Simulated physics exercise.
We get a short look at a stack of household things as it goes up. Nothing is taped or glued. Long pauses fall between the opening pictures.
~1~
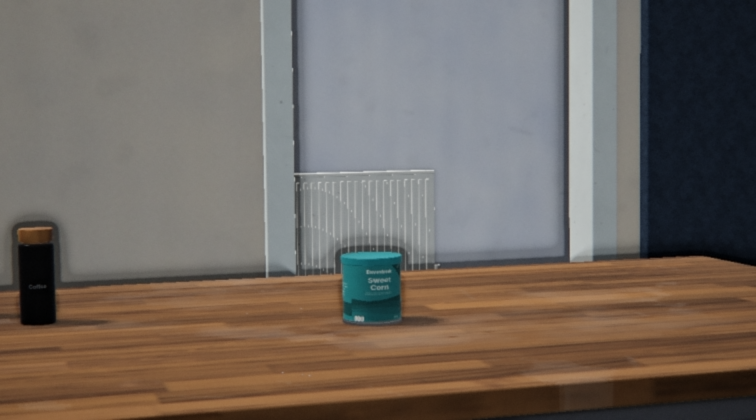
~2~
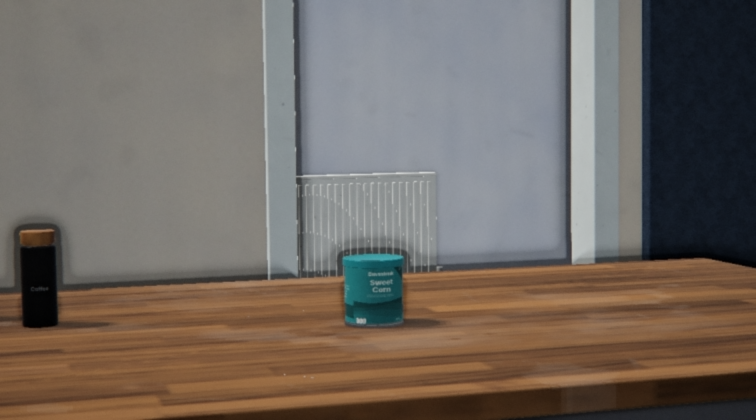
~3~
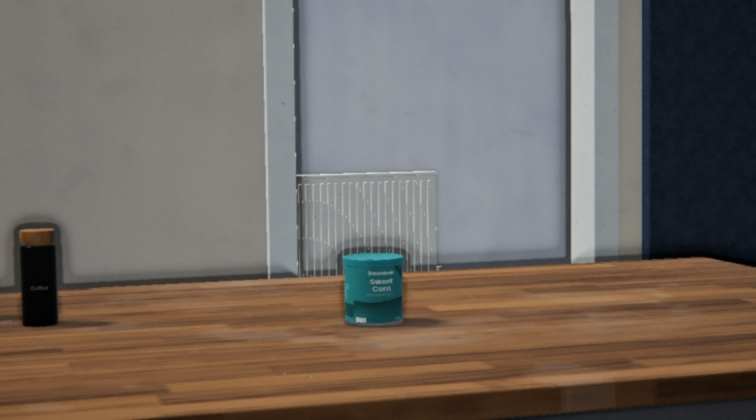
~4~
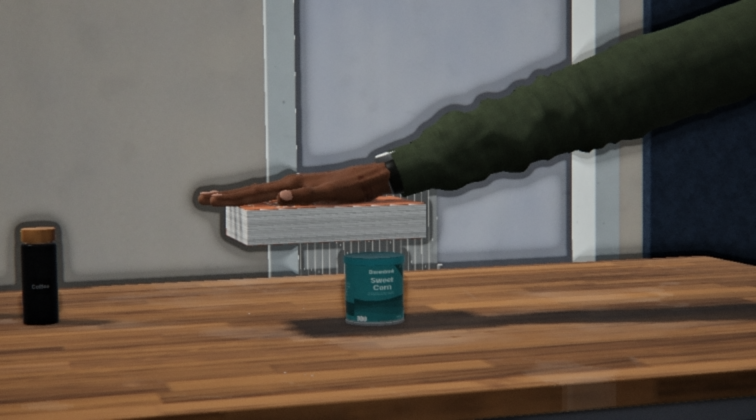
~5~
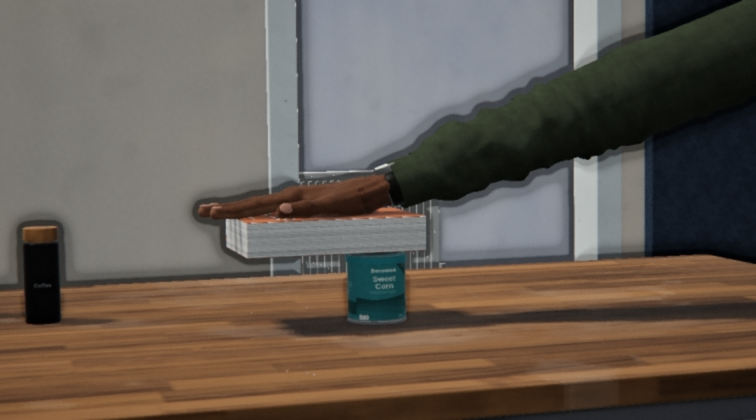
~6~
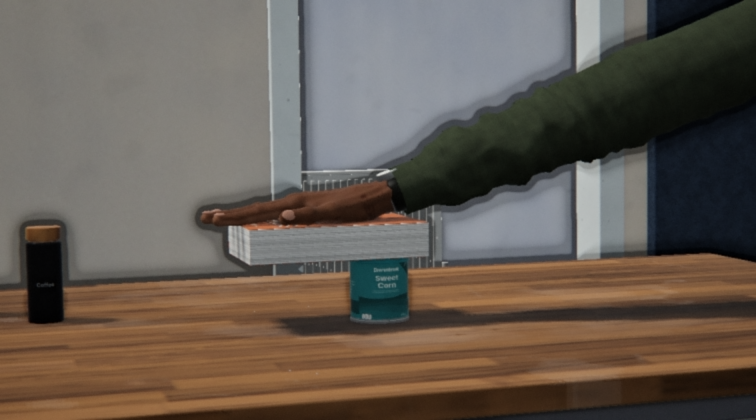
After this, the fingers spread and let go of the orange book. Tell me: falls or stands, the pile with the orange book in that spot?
I expect the pile not to stay intact.
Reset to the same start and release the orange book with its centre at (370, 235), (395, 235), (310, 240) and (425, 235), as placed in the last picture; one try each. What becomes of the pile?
The pile remains standing the first time, remains standing the second time, collapses the third time and collapses the fourth time.
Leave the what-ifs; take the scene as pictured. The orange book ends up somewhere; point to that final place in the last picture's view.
Roughly at pixel (311, 262).
Then, 0.20 s past the last view, orange book rocked 17° from its first pose near (322, 246).
Then, 0.30 s past the last view, orange book rocked 35° from its first pose near (320, 256).
Then, 0.60 s past the last view, orange book rocked 33° from its first pose near (311, 262).
Finally, left askew, orange book; the other 3 still in place. Final places as the last picture's camera would see them, orange book near (311, 262). The pile gives way.
